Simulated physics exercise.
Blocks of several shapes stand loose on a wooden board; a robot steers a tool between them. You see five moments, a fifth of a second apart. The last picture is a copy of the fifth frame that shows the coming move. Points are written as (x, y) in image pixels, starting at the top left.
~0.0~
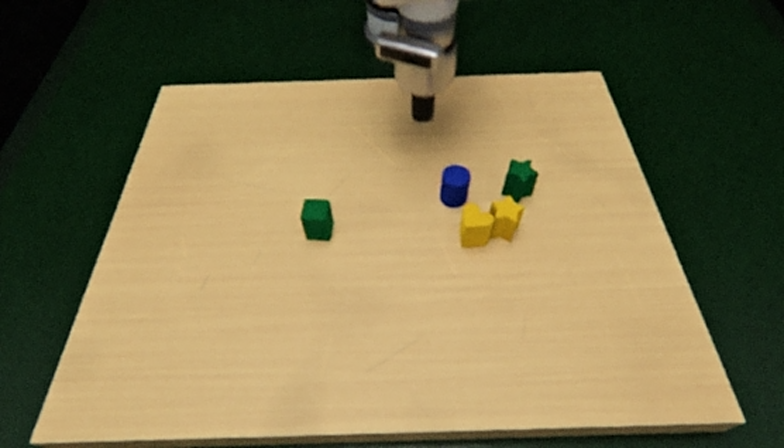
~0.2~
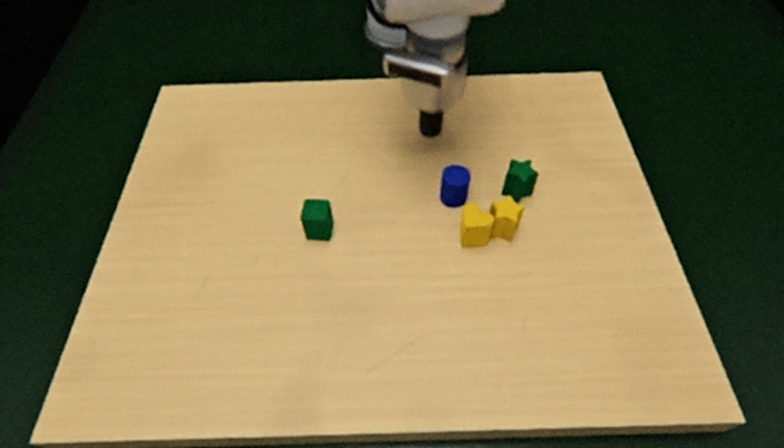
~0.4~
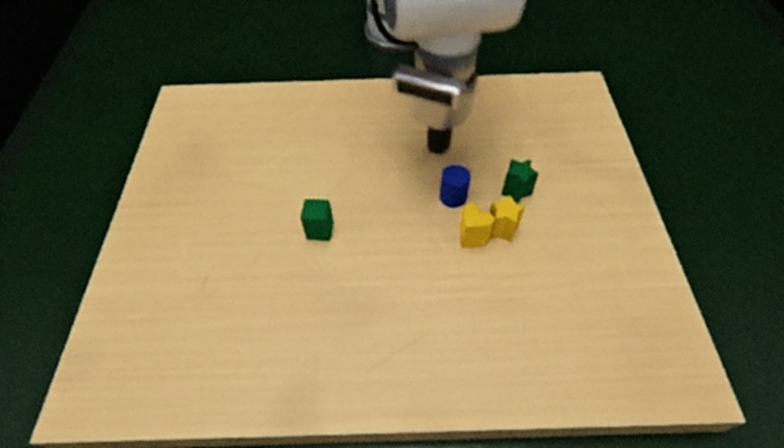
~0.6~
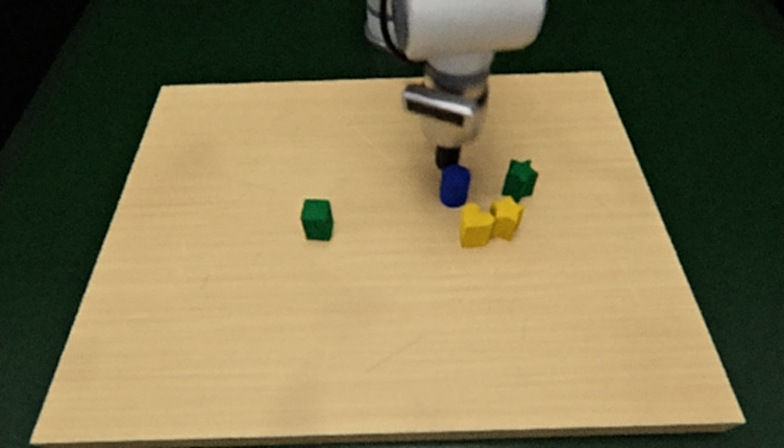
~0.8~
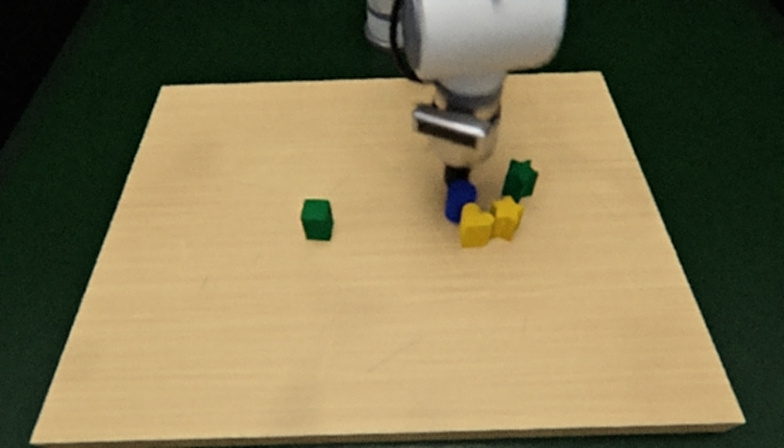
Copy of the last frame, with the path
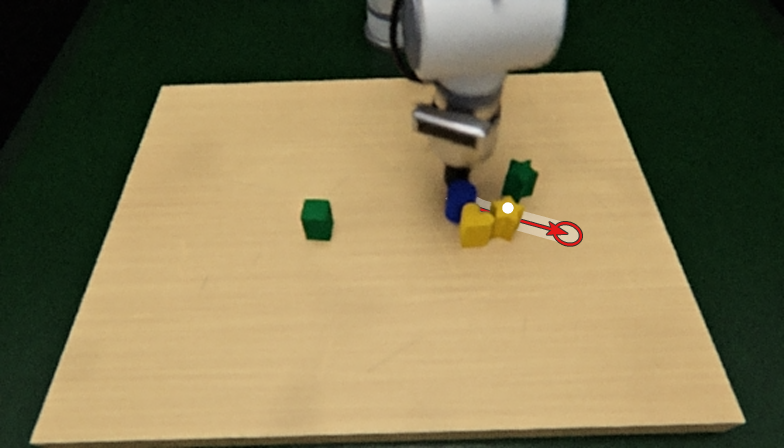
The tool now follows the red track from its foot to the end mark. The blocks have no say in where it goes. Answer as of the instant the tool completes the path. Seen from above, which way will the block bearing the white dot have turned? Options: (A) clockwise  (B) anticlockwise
It's A.
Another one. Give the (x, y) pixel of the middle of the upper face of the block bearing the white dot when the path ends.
It will end up at (524, 219).
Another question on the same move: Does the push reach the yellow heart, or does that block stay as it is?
That block is shifted.
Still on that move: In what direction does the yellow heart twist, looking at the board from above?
Counterclockwise from above.
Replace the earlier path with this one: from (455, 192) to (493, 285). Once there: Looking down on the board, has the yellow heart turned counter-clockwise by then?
Yes, it checks out.
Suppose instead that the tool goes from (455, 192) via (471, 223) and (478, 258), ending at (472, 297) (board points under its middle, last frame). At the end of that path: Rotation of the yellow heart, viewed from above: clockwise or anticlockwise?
Looking down on the board, it turns counter-clockwise.
Drawn move, from (455, 192) through (507, 217) to (568, 234); the dot is on the yellow star block.
The first path, step by step. One third of the way, tool (490, 200); blue disc (469, 205); yellow heart (478, 228), turned 40° anticlockwise.
Two thirds of the way, tool (531, 211); blue disc (469, 205); yellow heart (478, 228), turned 40° anticlockwise; yellow star block (524, 218), turned 50° clockwise.
At the end, tool (573, 223); blue disc (469, 205); yellow heart (478, 228), turned 40° anticlockwise; yellow star block (524, 219), turned 55° clockwise; green star block still.
